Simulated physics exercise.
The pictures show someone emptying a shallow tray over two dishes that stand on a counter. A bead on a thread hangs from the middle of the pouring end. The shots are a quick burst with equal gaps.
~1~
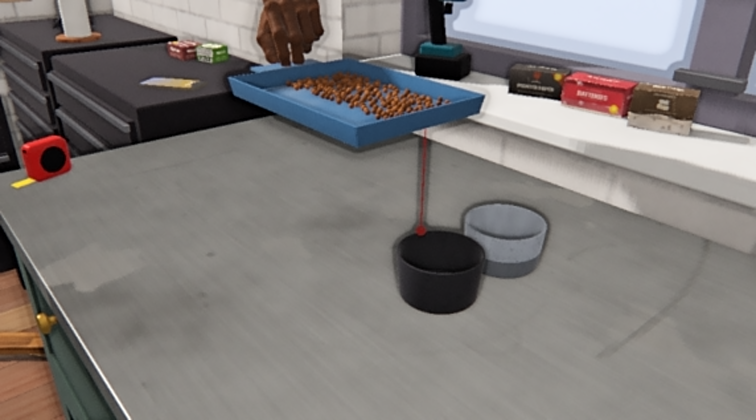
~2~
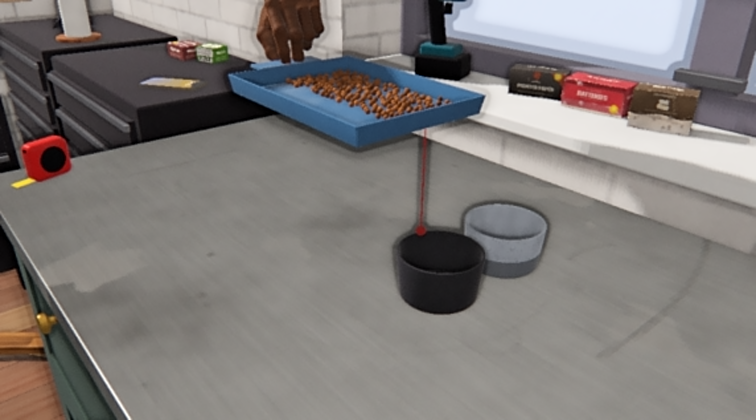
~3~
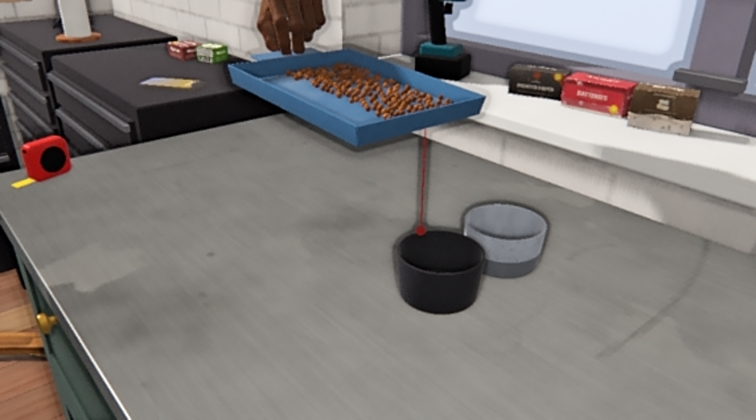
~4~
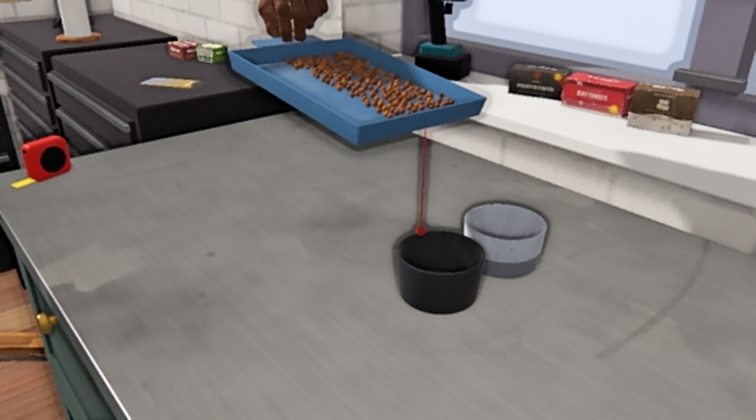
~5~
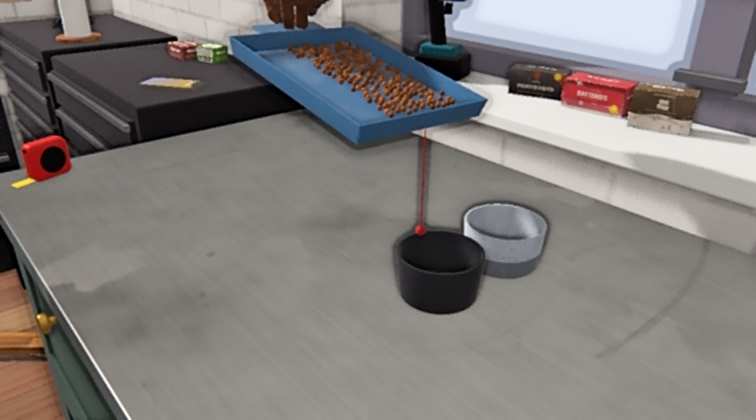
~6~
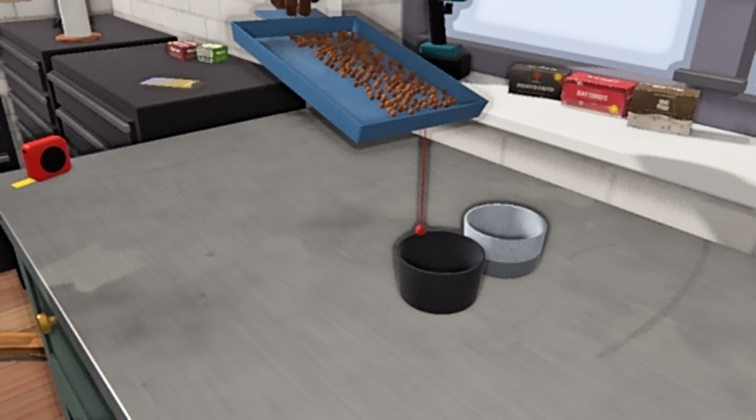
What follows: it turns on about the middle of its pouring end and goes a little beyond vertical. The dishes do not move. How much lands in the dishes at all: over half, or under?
Caught overall: The larger part.
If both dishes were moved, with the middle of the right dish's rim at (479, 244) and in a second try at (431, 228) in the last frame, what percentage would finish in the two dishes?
About 80 and 0 per cent.
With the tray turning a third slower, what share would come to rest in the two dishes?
Roughly 70 in a hundred.
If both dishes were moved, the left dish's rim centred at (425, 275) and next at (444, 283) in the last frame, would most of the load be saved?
The first try: Over half. The second: Most of it.
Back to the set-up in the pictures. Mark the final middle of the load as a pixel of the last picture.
At about (478, 276).
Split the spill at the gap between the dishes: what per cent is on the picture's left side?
Near 10 %.
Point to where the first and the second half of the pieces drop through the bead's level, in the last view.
At about (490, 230), then at (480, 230).
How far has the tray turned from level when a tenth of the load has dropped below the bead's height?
Roughly 105°.
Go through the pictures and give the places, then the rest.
Corners of the pouring end at (357, 125) and (481, 94), level; middle of the load at (368, 95), cereal balls; left dish at (472, 287); right dish at (536, 253); bead on its thread at (421, 230), in the first frame.
Corners of the pouring end at (357, 125) and (481, 95), level; middle of the load at (368, 93), in the second frame.
Corners of the pouring end at (358, 125) and (482, 96), tipped barely, lowest at the right corner; middle of the load at (368, 89), in the third frame.
Corners of the pouring end at (359, 124) and (482, 97), tipped a little, lowest at the right corner; middle of the load at (369, 82), in the fourth frame.
Corners of the pouring end at (360, 123) and (483, 98), tipped a little, lowest at the right corner; middle of the load at (370, 76), in the fifth frame.
Corners of the pouring end at (362, 123) and (484, 100), tipped clearly, lowest at the right corner; middle of the load at (373, 70); left dish at (472, 287); right dish at (536, 253), in the sixth frame.
Soon, tray tipped steeply; nearly all on the tray; a stray few in the left dish; a stray few in the right dish; a stray few outside both; a stray few in the air.
A while on, tray tipped past a quarter turn; about half on the tray; a stray few in the left dish; a small part in the right dish; a stray few outside both; about a third in the air.
Towards the end, tray tipped past a quarter turn; about a third in the left dish; about a third in the right dish; about a quarter outside both.
Finally, tray tipped past a quarter turn; about a third in the left dish; about a third in the right dish; about a quarter outside both.
